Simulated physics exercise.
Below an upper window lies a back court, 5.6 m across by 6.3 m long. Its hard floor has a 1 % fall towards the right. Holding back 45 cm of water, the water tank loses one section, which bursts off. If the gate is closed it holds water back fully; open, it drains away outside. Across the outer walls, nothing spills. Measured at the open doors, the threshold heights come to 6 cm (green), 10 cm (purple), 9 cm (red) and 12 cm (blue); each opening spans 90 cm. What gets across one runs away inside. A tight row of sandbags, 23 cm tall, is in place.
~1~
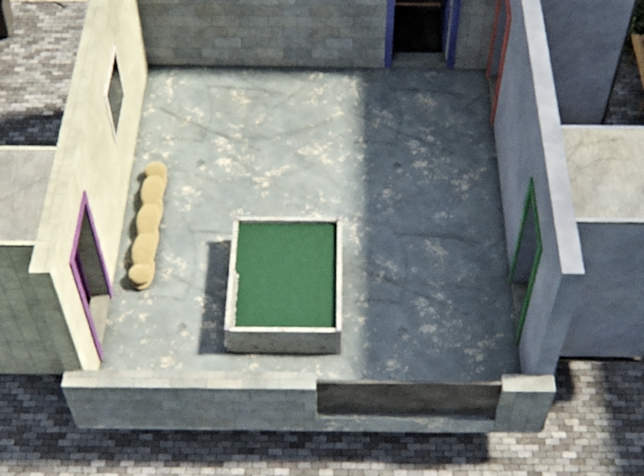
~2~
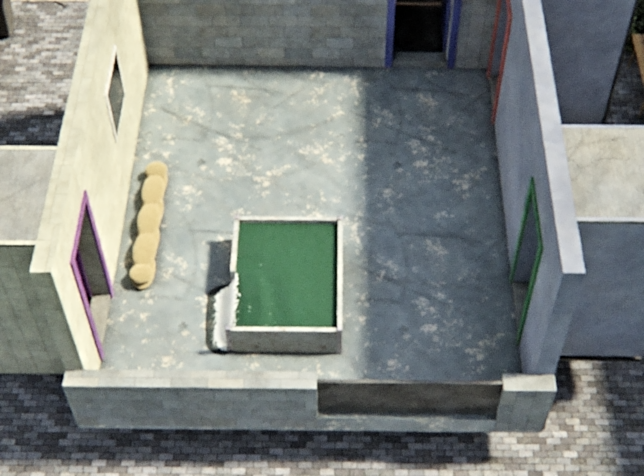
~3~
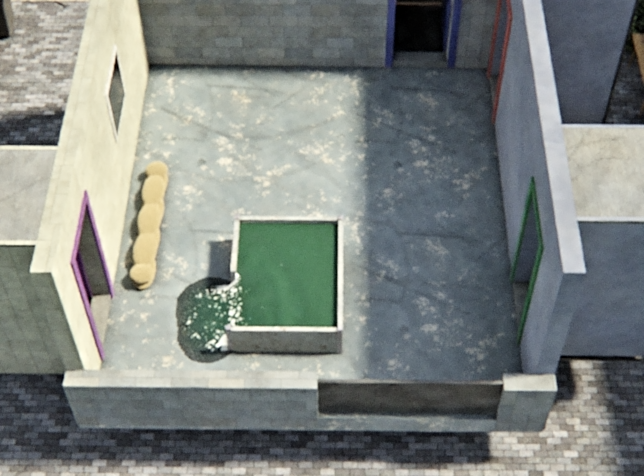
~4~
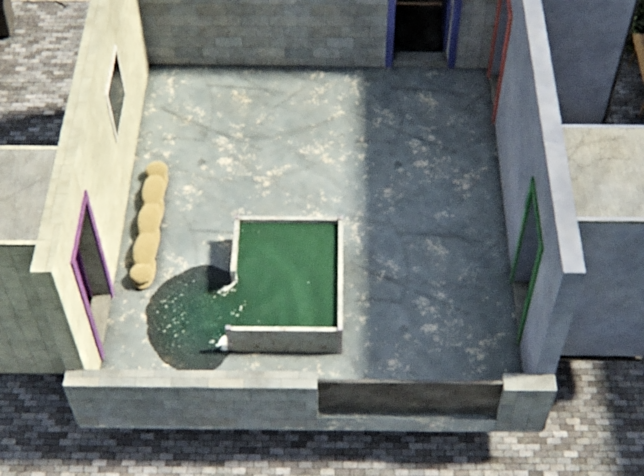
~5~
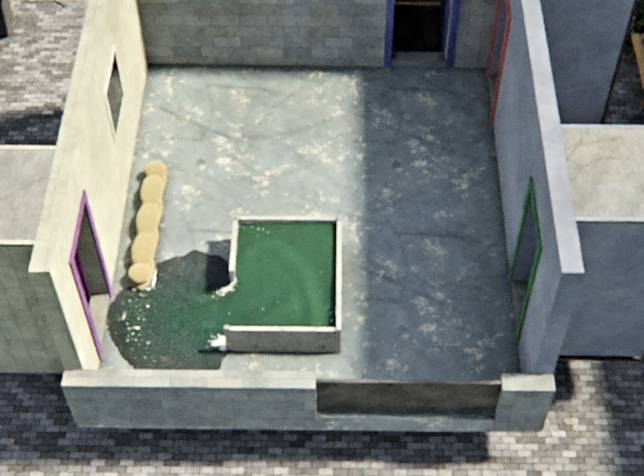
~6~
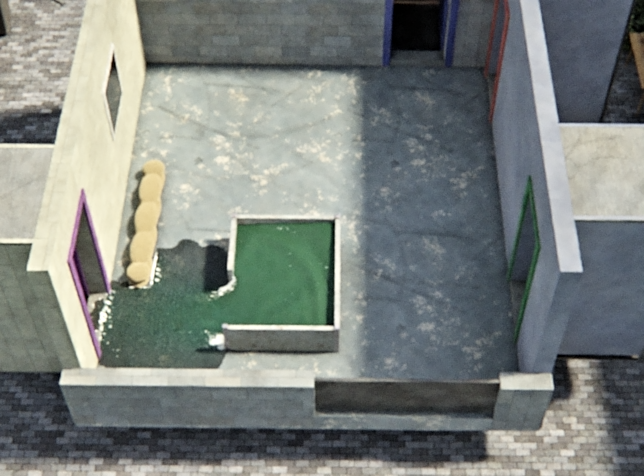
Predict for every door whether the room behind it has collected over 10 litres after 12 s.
Result: The green door lets in less than the limit, the purple door lets in more than the limit, the red door lets in less than the limit, the blue door lets in less than the limit.
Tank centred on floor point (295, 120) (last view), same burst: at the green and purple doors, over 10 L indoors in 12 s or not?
Lab note: Green door limit not exceeded; purple door limit not exceeded.
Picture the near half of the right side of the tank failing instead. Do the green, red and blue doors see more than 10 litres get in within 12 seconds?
Outcomes - green: Exceeded, red: Not exceeded, blue: Not exceeded.
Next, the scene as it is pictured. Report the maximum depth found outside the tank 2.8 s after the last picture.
About 18 cm at most.
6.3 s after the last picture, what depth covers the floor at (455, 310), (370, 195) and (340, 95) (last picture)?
1, 1 and 2 cm.
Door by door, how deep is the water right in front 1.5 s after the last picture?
Green 0 cm, purple 23 cm, red 0 cm, blue 0 cm.
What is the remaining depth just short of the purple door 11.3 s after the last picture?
3.5 cm.
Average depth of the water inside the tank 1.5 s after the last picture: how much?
The average depth is around 24 cm.
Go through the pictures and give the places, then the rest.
The first frame shows the water tank at (286, 275) is whole and still, 45 cm deep.
In the second frame, the front is at (221, 290), 0.6 m from the gap at (234, 314); 0.2 m2 of floor is under water; 45 cm left at the back of the water tank.
In the third frame, water pours out at (235, 315) and has run 0.8 m, to (186, 296); typically 7 cm deep outside, 45 cm at the water tank's back.
In the fourth frame, the front is at (154, 306), 1.2 m from the gap at (235, 315); 1.3 m2 of floor is under water; 45 cm left at the back of the water tank.
In the fifth frame, the front is at (118, 306), 1.6 m from the gap at (233, 315); 2.1 m2 of floor is under water; 43 cm left at the back of the water tank.
In the sixth frame, water pours out at (232, 313) and has run 1.9 m, to (96, 315); typically 5 cm deep outside, 39 cm at the water tank's back.
Then, 0.7 s after the last picture water covers 10 % of the floor and is deepest (32 cm) near (93, 396); green door not reached, purple door 22 cm at the sill, 34 L in, red door not reached, blue door not reached.
Then, 1.5 s after the last picture water covers 15 % of the floor and is deepest (24 cm) near (104, 326); green door not reached, purple door 23 cm at the sill, 92 L in, red door not reached, blue door not reached.
Then, 2.8 s after the last picture water covers 25 % of the floor and is deepest (18 cm) near (104, 326); green door not reached, purple door 17 cm at the sill, 146 L in, red door not reached, blue door not reached.
Then, 6.3 s after the last picture water covers 55 % of the floor and is deepest (10 cm) near (523, 403); green door 5 cm at the sill, 0 L in, purple door 8 cm at the sill, 170 L in, red door not reached, blue door not reached.
Then, 11.3 s after the last picture water covers 80 % of the floor and is deepest (8 cm) near (489, 97); green door 5 cm at the sill, 0 L in, purple door 3 cm at the sill, 171 L in, red door 7 cm at the sill, 0 L in, blue door 2 cm at the sill, 0 L in.
